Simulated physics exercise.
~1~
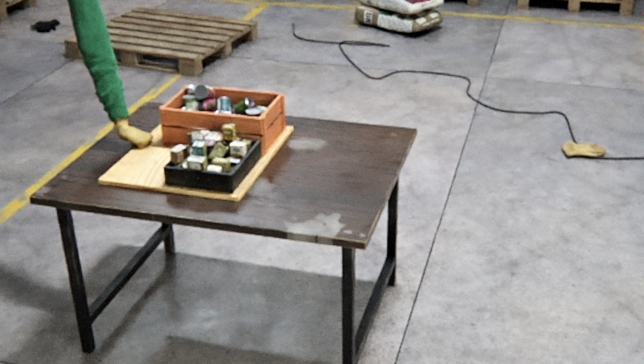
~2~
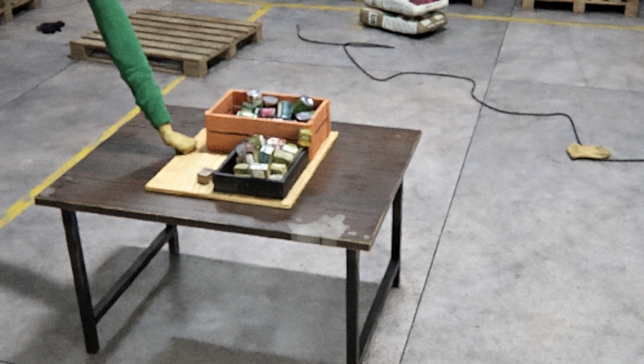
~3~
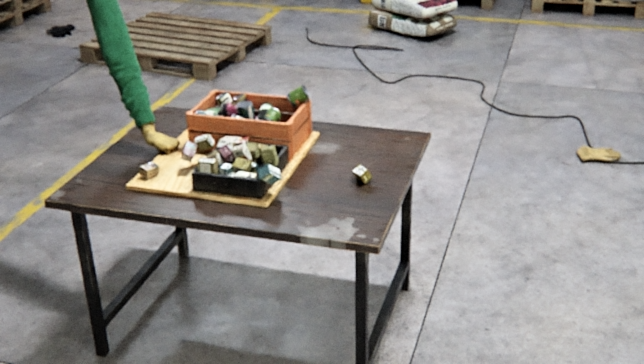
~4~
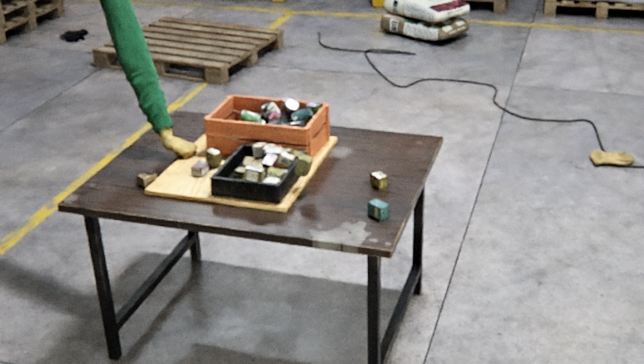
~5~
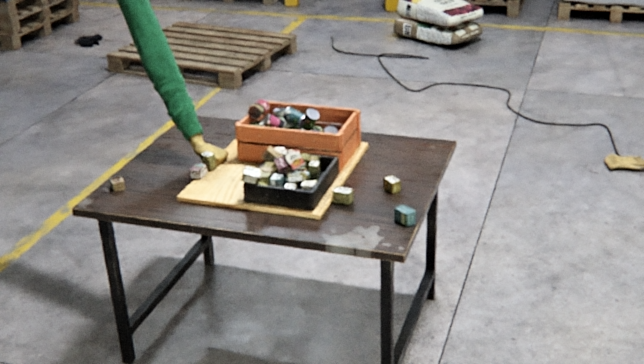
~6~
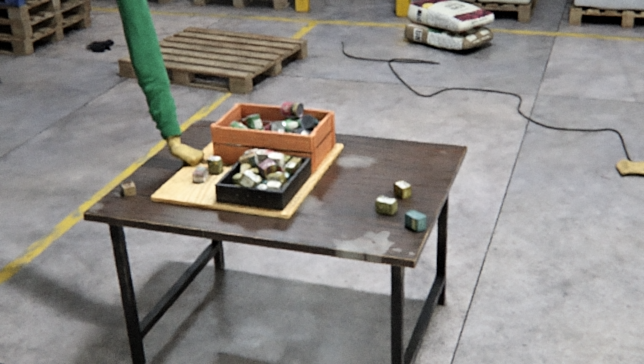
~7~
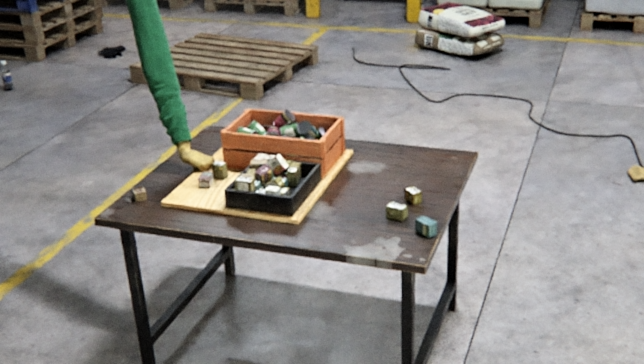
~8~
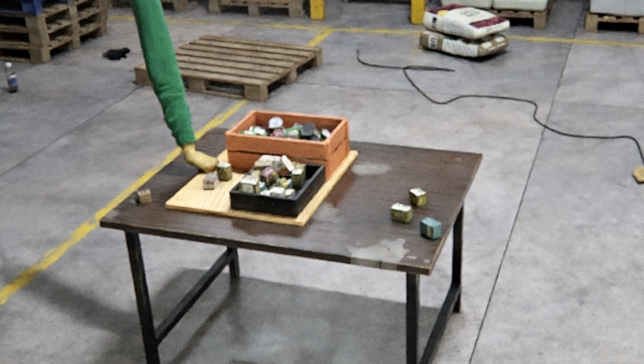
On a dark table in a warehouse, a green-sleeved, gloved arm shakes a board holding an orange tote and a black tote back and forth; several small blocks spill from the black one and lie scattered on the tabletop and board, while the orange tote stays full.
